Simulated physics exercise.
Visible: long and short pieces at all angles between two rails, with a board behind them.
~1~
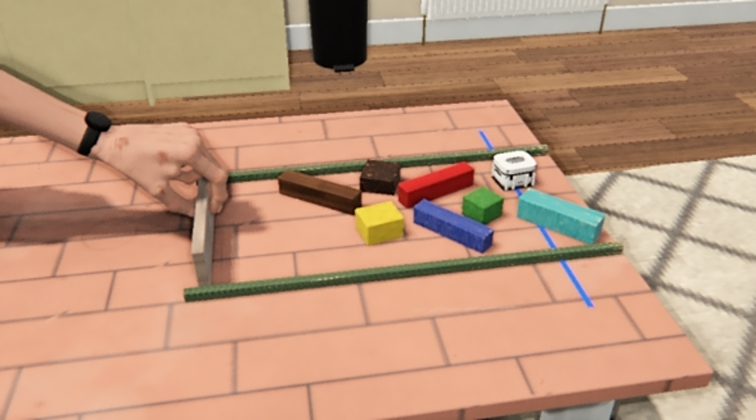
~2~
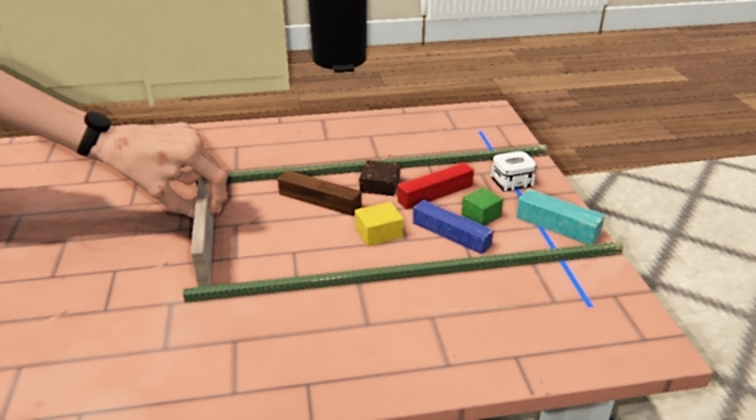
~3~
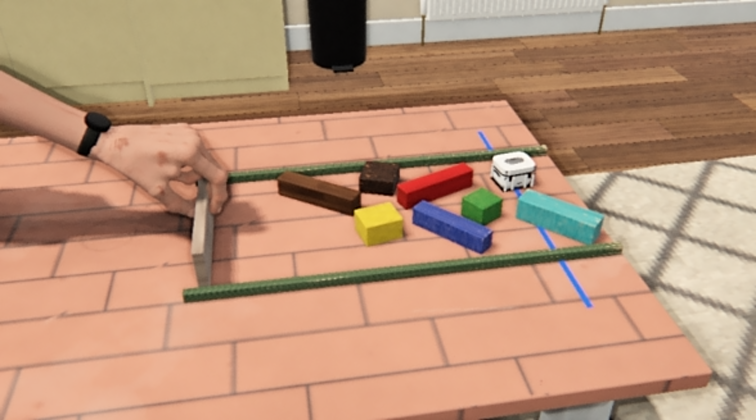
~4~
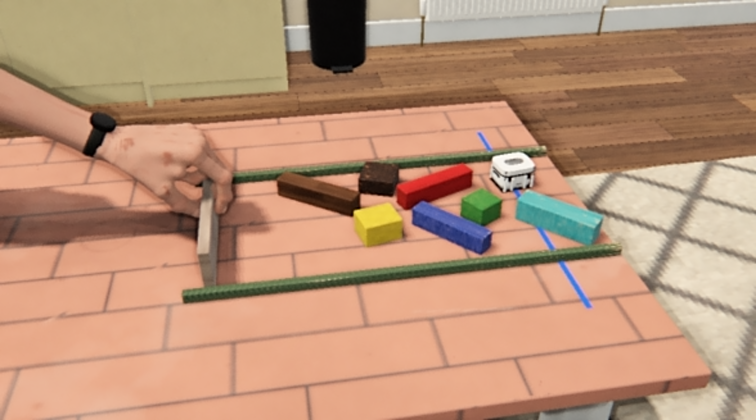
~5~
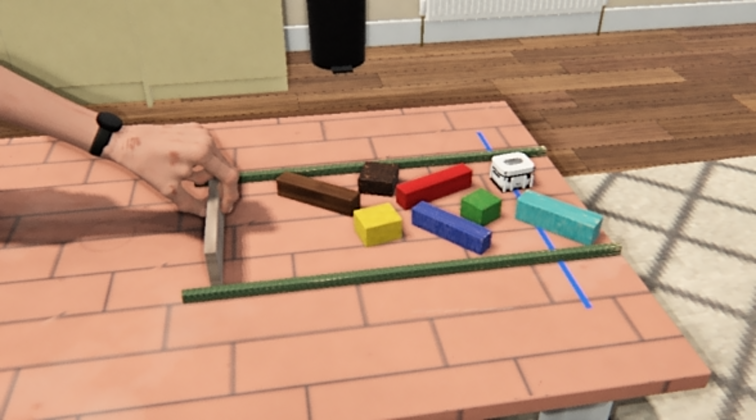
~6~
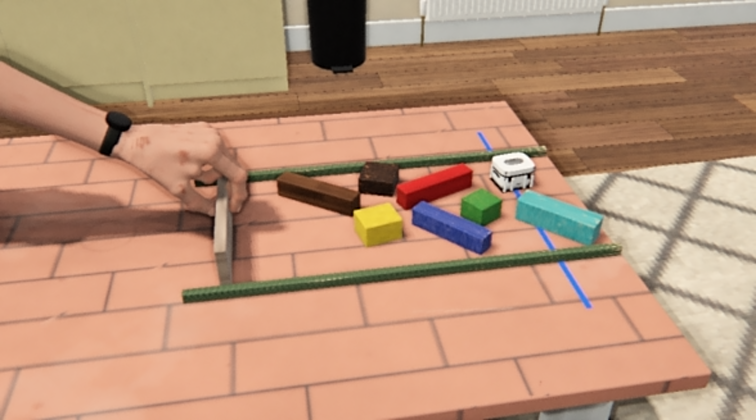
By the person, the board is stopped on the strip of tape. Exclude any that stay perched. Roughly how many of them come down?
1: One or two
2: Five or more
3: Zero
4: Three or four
(4) Three or four.
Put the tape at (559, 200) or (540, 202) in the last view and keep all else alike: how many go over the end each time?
Down on the floor: 6 and 5.
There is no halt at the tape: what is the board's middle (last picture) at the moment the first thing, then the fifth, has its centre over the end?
The middle is at about (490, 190), later at about (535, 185).
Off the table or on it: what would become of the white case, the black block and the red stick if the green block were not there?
The white case comes off; the black block stays put; the red stick stays put.
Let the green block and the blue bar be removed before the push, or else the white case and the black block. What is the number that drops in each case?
The first count is 1 and the second is 2.
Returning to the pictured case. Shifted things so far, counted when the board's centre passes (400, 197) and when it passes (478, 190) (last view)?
5 at one spot and 8 at the other.
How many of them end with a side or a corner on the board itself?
All in all, 2.
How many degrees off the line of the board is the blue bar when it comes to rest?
Roughly 0°.
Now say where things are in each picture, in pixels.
Turquoise bar (560, 216); white case (514, 171); green block (483, 206); board (205, 215); tape (525, 202), in the first frame.
White case (513, 172); red stick (436, 186), in the second frame.
Green block (482, 207); black block (380, 178), in the third frame.
Turquoise bar (558, 217); blue bar (451, 227), in the fourth frame.
White case (512, 172); board (216, 215), in the fifth frame.
Turquoise bar (558, 217); white case (512, 172); green block (481, 208); board (224, 214); tape (524, 203), in the sixth frame.
A little later, none off yet; turquoise bar at rest near (558, 217); white case at rest near (512, 172); green block at rest near (481, 208).
Next, none off yet; turquoise bar moving near (566, 217); white case shifted a little near (528, 170); green block shifted about its own width near (508, 204).
When it is over, the number that fall off is three or four; down, green block, white case and turquoise bar.
